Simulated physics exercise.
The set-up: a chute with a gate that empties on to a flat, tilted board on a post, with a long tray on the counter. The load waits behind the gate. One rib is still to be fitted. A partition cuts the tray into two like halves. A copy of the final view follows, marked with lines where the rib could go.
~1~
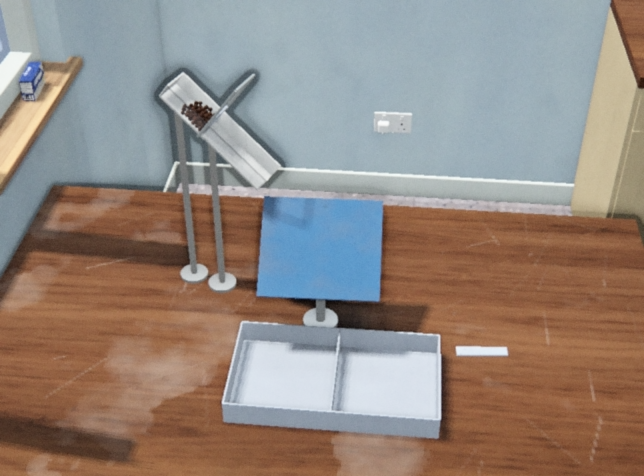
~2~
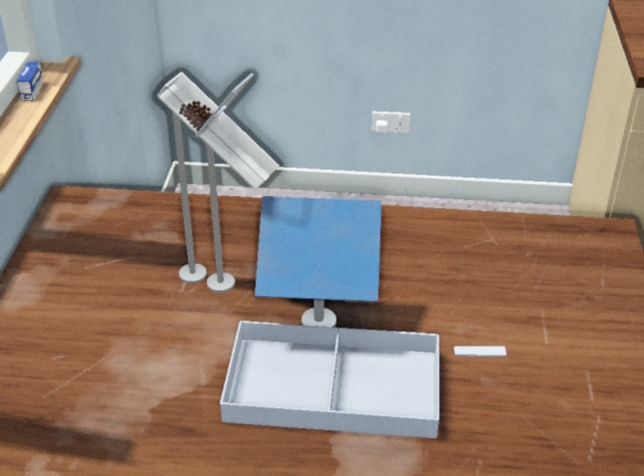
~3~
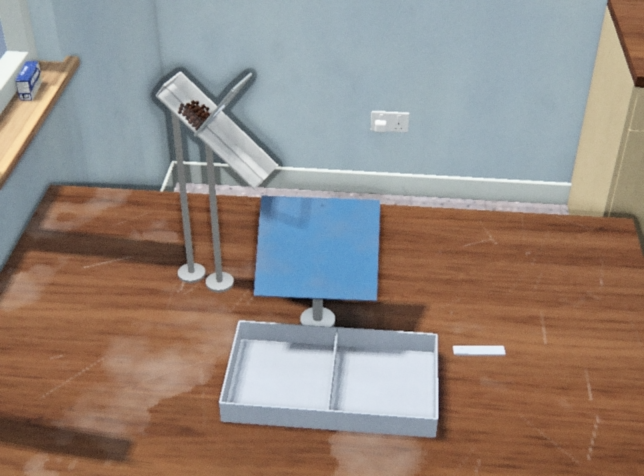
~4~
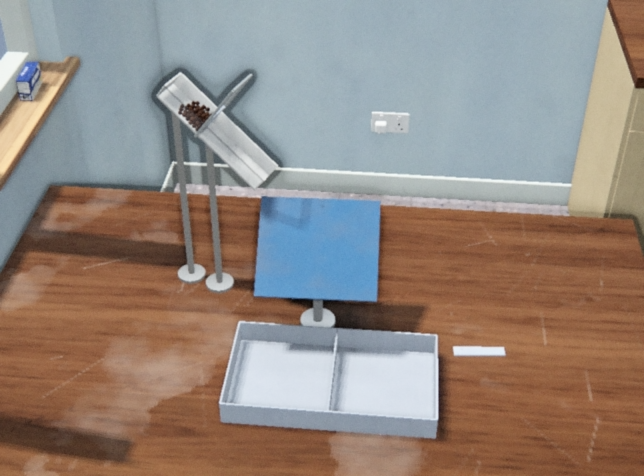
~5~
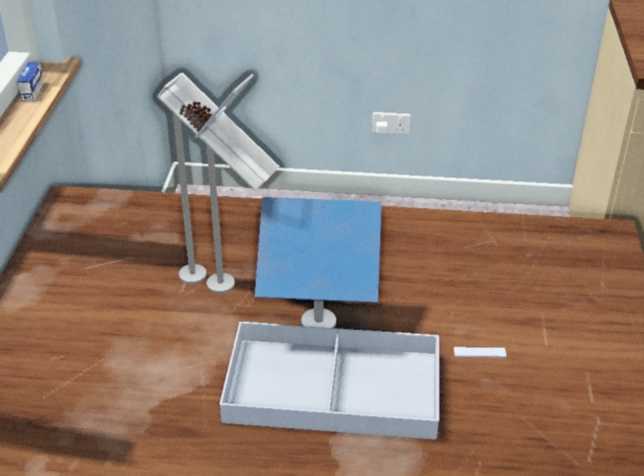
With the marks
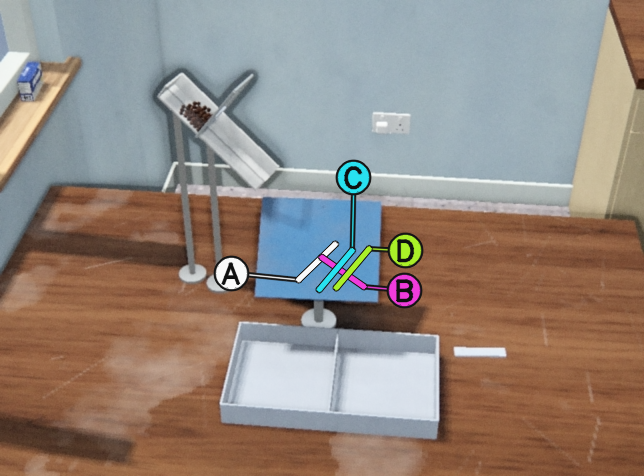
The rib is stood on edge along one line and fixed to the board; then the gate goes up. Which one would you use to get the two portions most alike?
Line B does it best.
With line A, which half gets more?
The left half.
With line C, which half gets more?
More lands on the left.
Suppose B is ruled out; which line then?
Line D.
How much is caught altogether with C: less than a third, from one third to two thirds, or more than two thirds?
More than two thirds.
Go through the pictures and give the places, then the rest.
Load behind the gate at (202, 116), allspice berries; lip of the chute at (265, 183), sloping fairly steeply, in the first picture.
Middle of the board at (319, 247), tilted fairly steeply; middle of its low edge at (316, 298); of its high edge at (322, 198), in the second picture.
Front corners of the tray at (220, 403) and (437, 419); front end of its middle wall at (328, 411); gate still shut at (216, 114), in the third picture.
Middle of the load at (199, 116); lip at (262, 183), in the fourth picture.
Middle of the load at (200, 116); lip at (263, 184), in the fifth picture.
On the marked copy, line A from (335, 244) to (298, 279); line B from (321, 257) to (364, 286); line C from (352, 250) to (319, 289); line D from (369, 248) to (336, 287).
If A is chosen, of what is caught, nearly all in the left half, a small part in the right.
If B is chosen, of what is caught, about half in the left half, about half in the right.
If C is chosen, of what is caught, all in the left half, none in the right.
If D is chosen, of what is caught, most in the left half, about a quarter in the right.
